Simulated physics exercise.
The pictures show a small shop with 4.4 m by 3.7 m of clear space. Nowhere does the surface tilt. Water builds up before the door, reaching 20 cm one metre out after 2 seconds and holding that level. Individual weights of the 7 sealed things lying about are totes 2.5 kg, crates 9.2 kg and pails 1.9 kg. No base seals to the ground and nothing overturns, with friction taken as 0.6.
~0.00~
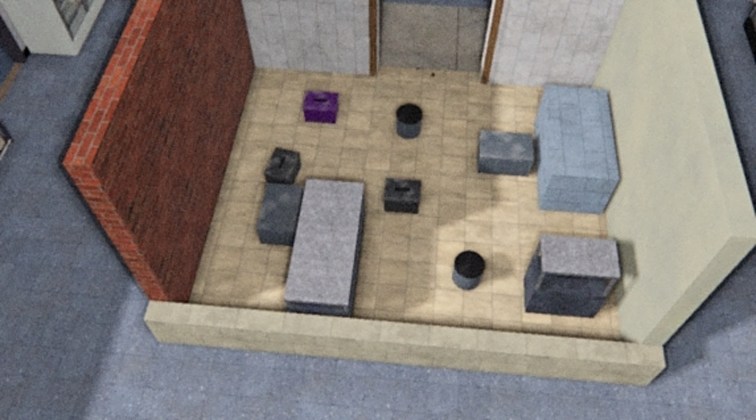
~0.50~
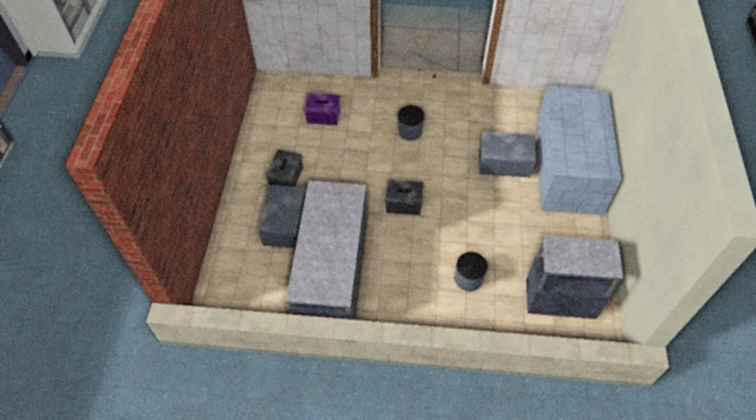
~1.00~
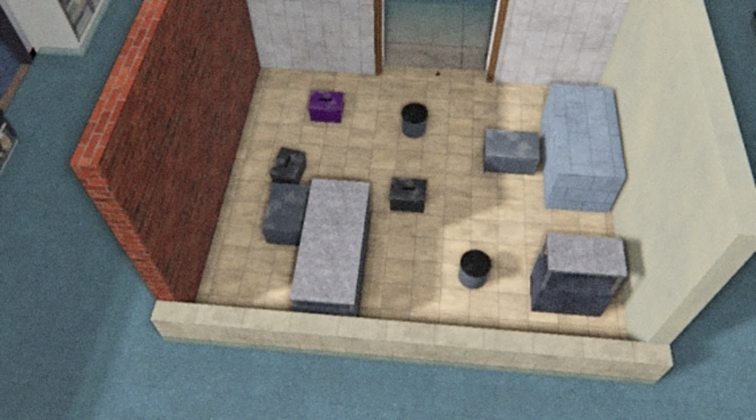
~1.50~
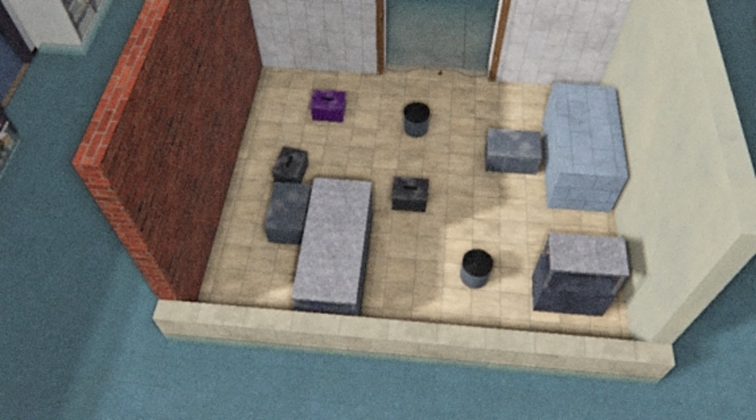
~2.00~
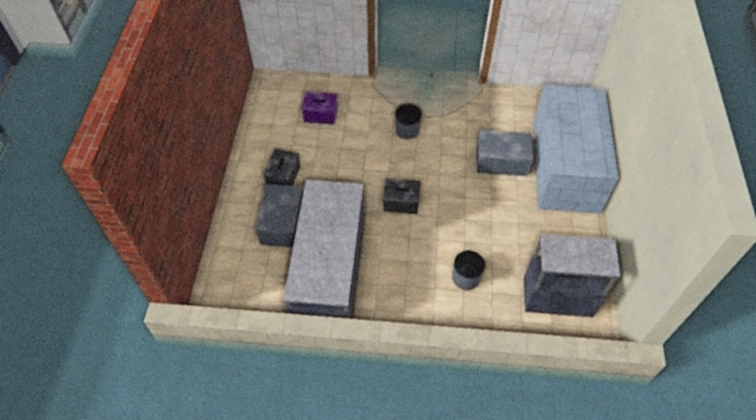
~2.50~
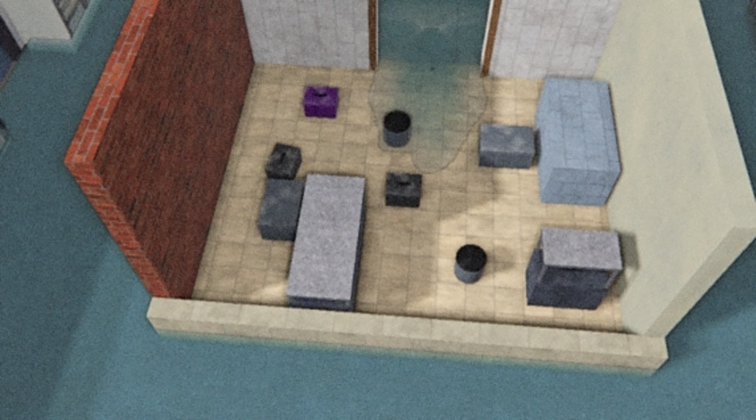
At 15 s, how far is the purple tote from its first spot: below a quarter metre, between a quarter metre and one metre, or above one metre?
Between a quarter metre and one metre.
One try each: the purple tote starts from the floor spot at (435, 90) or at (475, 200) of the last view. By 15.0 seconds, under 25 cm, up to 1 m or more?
Taking them in order, it is swept well off and then it is swept well off.
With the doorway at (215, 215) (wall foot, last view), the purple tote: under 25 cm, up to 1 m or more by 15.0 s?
In that case the purple tote would have shifted a modest distance.
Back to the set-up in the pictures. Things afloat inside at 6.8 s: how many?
Just then, the number is 5.
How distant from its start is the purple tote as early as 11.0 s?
Around 20 cm from the start by that time.
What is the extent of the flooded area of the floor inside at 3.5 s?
About 6.5 m2.
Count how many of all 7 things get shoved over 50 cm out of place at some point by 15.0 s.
6.
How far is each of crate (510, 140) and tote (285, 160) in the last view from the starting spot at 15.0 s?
The first is 140 cm from its start, the second 100 cm.
After 3.5 s the purple tote is near (321, 96), 0.0 m from its start, aground; 1 afloat.
After 6.8 s the purple tote is near (305, 94), 0.2 m from its start, aground; 5 afloat.
After 11.0 s the purple tote is near (335, 102), 0.2 m from its start, afloat; 7 afloat.
After 15.0 s the purple tote is near (356, 88), 0.4 m from its start, afloat; 7 afloat.
